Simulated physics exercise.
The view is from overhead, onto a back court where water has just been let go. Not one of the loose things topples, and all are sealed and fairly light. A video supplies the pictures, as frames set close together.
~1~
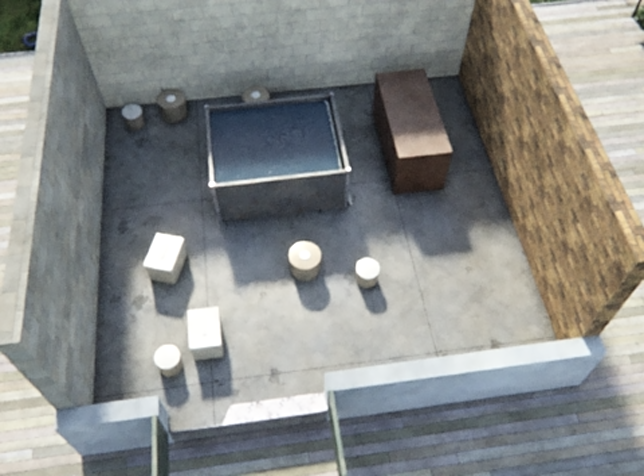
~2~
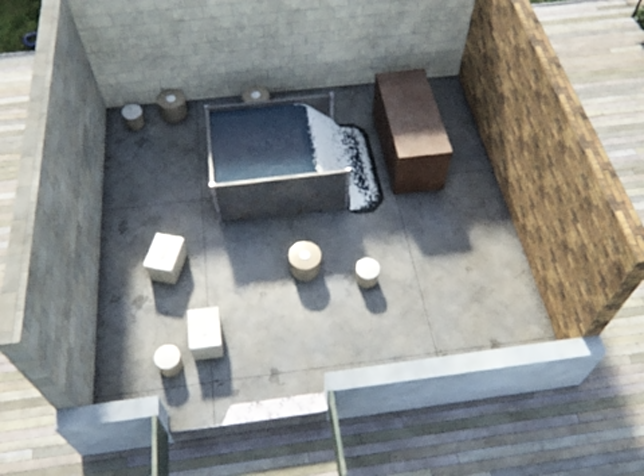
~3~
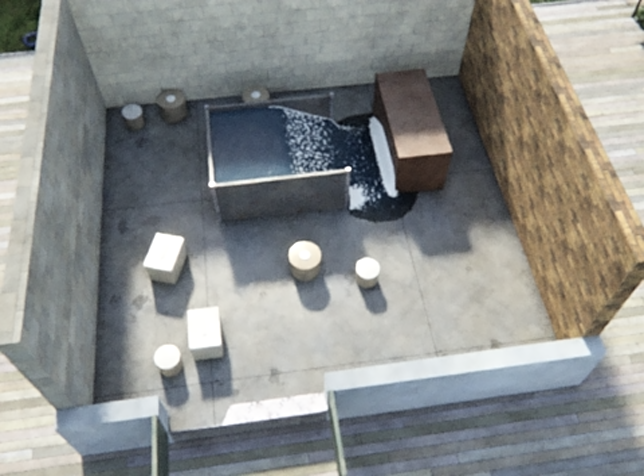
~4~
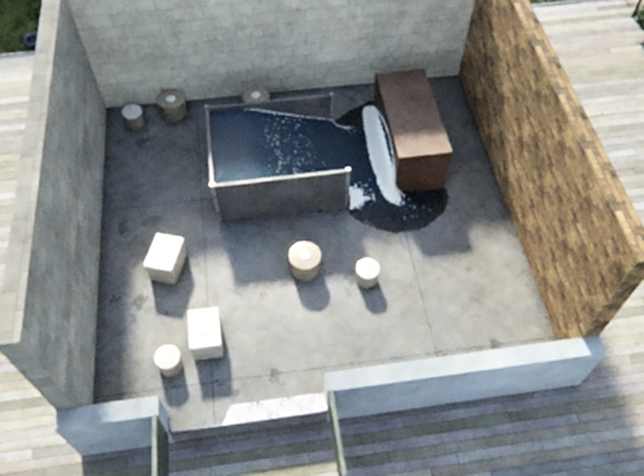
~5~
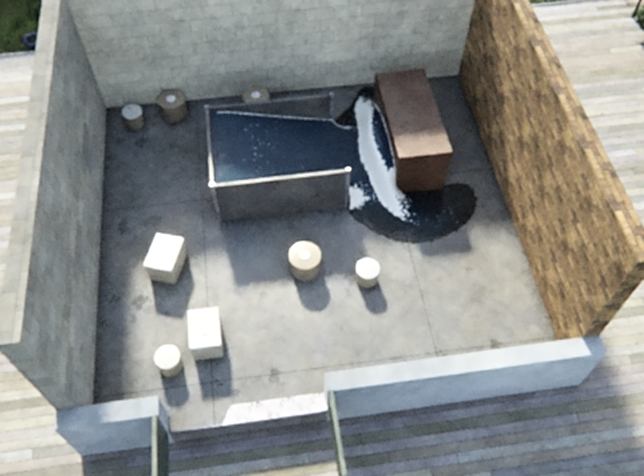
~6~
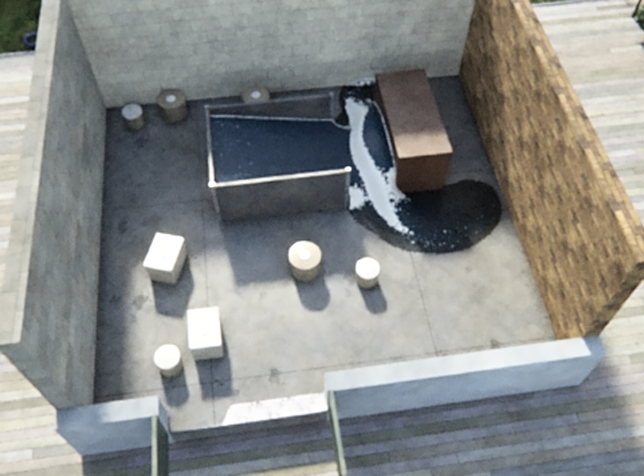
Water pours from the right side of a raised tank and spreads around a brown block.
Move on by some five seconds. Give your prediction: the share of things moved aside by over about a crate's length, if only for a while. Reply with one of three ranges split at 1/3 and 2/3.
1/3 to 2/3.
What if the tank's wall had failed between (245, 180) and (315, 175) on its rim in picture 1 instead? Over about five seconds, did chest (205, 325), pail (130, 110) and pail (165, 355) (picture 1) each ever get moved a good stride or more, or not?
In turn: Moved that far, stayed within it, moved that far.
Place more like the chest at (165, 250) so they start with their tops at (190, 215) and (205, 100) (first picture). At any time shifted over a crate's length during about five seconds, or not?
In order: Hardly budges, then shoved clear.
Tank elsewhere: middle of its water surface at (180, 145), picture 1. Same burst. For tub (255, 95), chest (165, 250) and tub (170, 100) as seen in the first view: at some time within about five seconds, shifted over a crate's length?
Well, in order they come out as moved that far, stayed within it and moved that far.
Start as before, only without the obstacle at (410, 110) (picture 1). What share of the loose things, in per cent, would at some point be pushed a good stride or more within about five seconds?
Result: Approx. 40 %.
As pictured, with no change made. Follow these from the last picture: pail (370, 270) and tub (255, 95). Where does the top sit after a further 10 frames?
They end up at about pixels (340, 331) and (203, 117).
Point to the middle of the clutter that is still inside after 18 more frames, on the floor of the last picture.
Mean position: About (185, 260).
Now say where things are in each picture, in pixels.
The first picture shows a pail at (132, 111) rests on the ground; a chest at (204, 327), on the bottom; 0 of 8 have shifted.
The second picture shows a pail at (132, 111) rests on the ground; a chest at (204, 327), on the bottom; 0 of 8 have shifted.
The third picture shows a pail at (132, 111) rests on the ground; a chest at (204, 327) rests on the ground; 0 of 8 have shifted.
The fourth picture shows a pail at (132, 111), on the bottom; a chest at (204, 327), on the bottom; 0 of 8 have shifted.
The fifth picture shows a pail at (132, 111) rests on the ground; a chest at (204, 327) rests on the ground; 0 of 8 have shifted.
The sixth picture shows a pail at (132, 111), on the bottom; a chest at (204, 327), on the bottom; 0 of 8 have shifted.
A moment on, 0 of 8 are well off their spots; 0 afloat.
Next, 2 of 8 are well off their spots; 1 afloat.
Later, 3 of 8 are well off their spots; 2 afloat.
In the end, 4 of 8 are well off their spots, and 4 have been at some point; 2 afloat.
